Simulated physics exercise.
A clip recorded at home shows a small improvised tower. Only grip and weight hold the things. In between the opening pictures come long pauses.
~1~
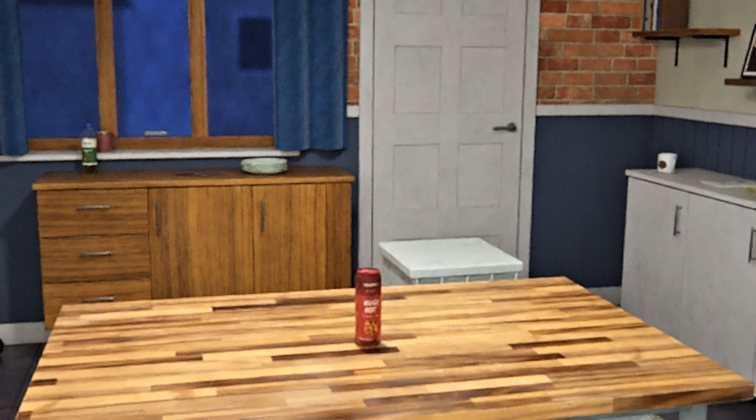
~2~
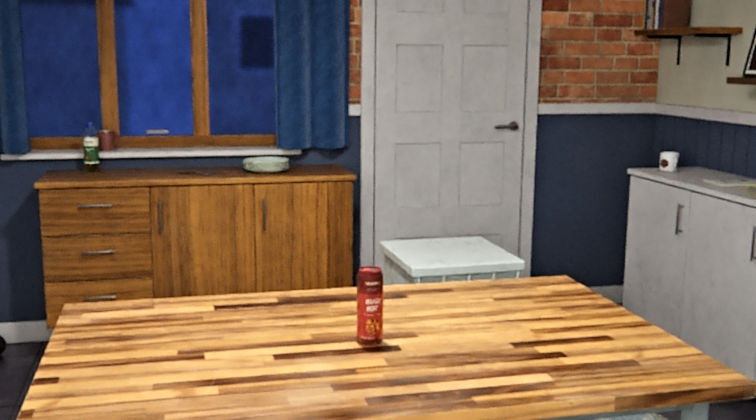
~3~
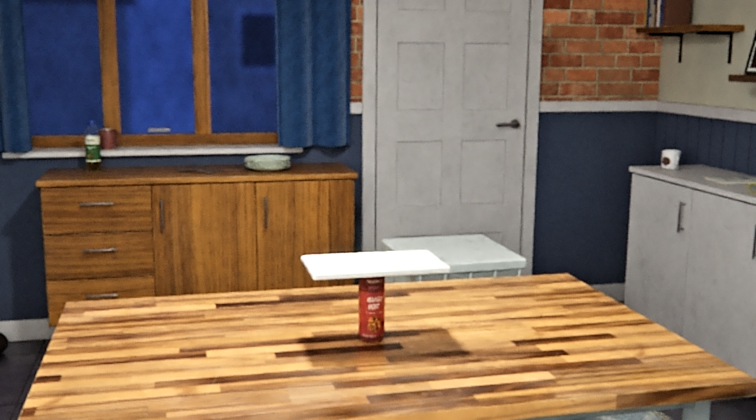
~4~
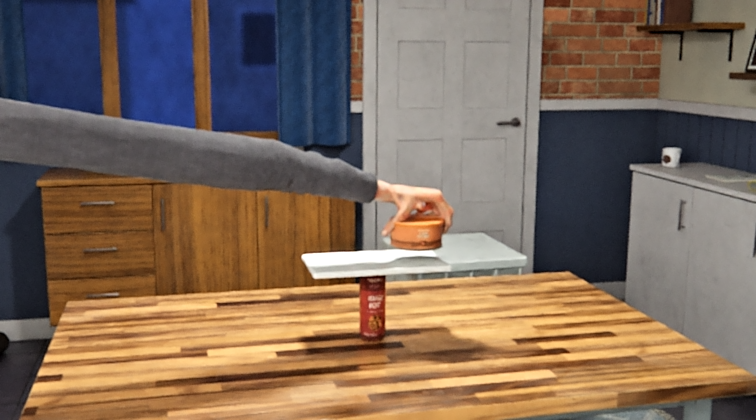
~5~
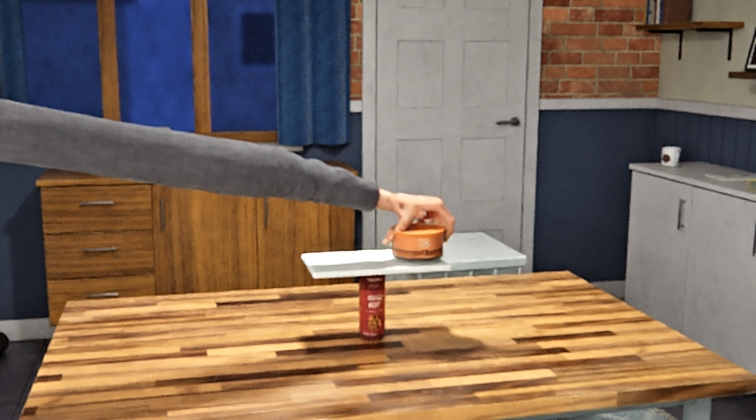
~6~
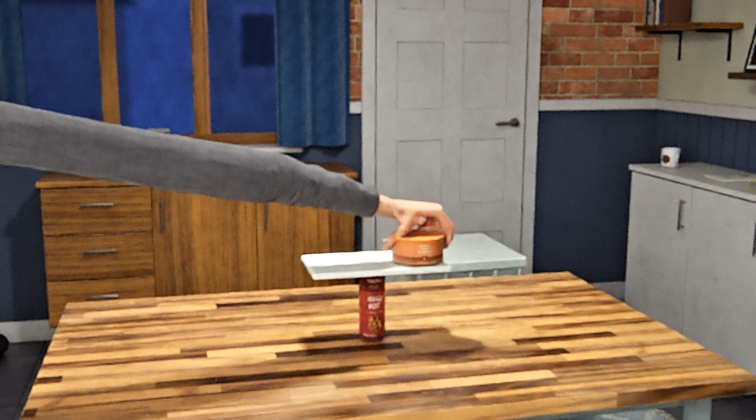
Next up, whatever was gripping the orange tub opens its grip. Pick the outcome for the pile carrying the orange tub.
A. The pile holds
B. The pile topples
Option B: The pile topples.
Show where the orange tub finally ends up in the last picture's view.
The object ends up somewhere around (446, 311).
Then, 0.30 s later than the last frame, orange tub now fallen; white lid tilted by 58°.
Then, 0.40 s later than the last frame, white lid on its side.
Then, 0.60 s later than the last frame, white lid now fallen.
Then, 0.80 s later than the last frame, red can moved a little.
When it is over, fallen, orange tub and white lid; red can as before. End places, in pixels of the last picture, orange tub near (446, 311). The stack gives way.
